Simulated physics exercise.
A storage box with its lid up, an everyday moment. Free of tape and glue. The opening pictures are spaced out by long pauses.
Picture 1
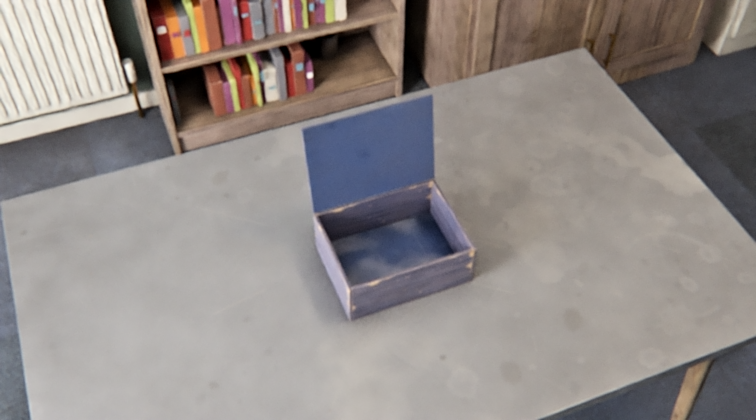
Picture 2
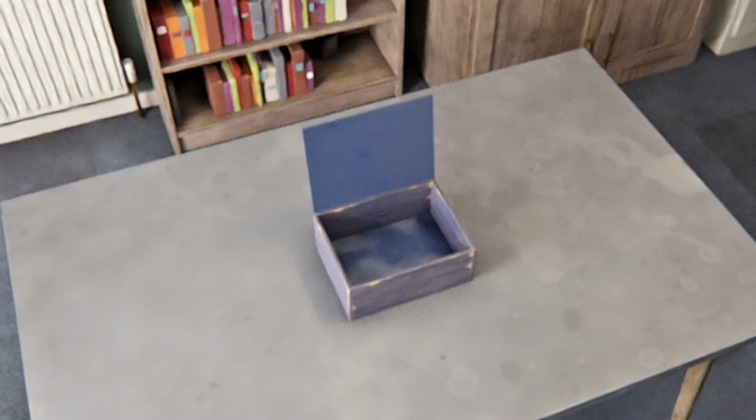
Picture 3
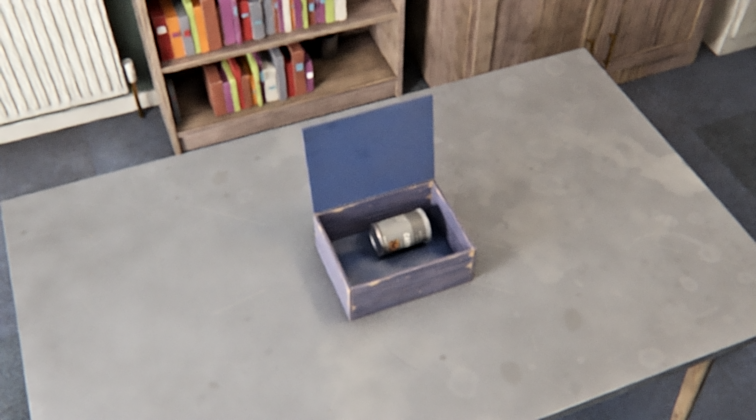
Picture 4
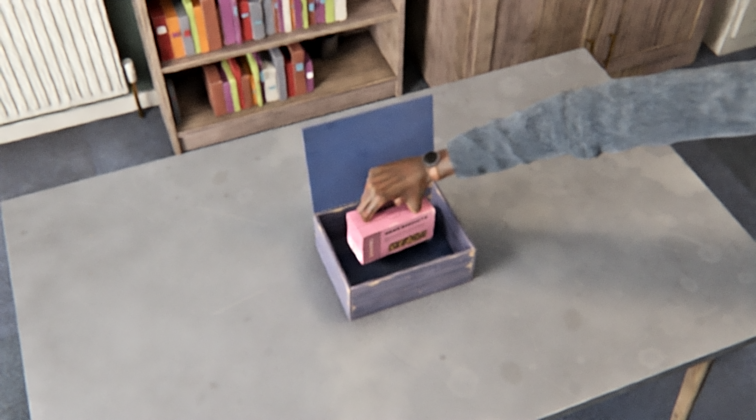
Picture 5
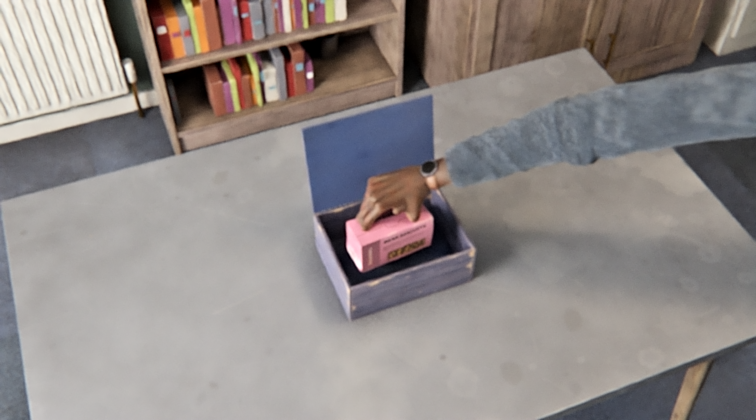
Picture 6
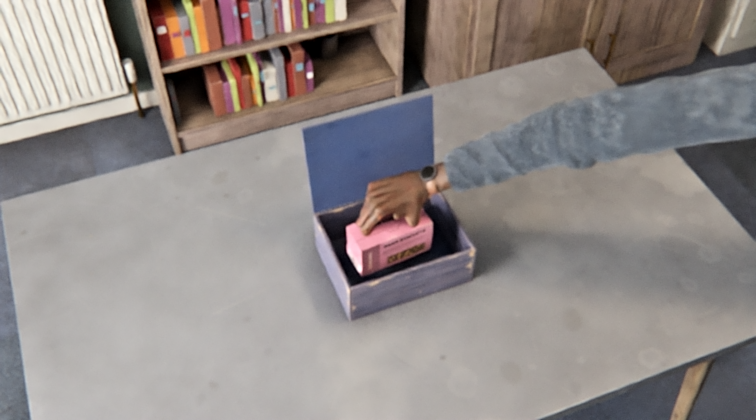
On a grey table, an open blue box sat empty, then a grey tin lay inside it; later a hand held a pink carton in the box and lowered it slightly.
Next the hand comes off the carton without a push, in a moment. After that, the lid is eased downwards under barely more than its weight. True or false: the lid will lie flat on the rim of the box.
True.
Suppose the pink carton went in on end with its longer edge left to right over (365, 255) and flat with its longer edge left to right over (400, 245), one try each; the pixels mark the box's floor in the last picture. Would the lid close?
Lid: First try open, second try closed.
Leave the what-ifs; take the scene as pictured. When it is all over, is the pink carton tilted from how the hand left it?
Once everything settles, the pink carton keeps its original angle.
Then, 1.20 s after the last picture, lid starting down; pink carton slid a little near (402, 260); grey tin rolled a little.
Then, 1.90 s after the last picture, lid 39° above the rim; pink carton slid a little near (402, 260); grey tin rolled a little.
At rest, lid shut; moved from the start, pink carton; grey tin in place. Seen from the same camera at the end, pink carton near (402, 260).
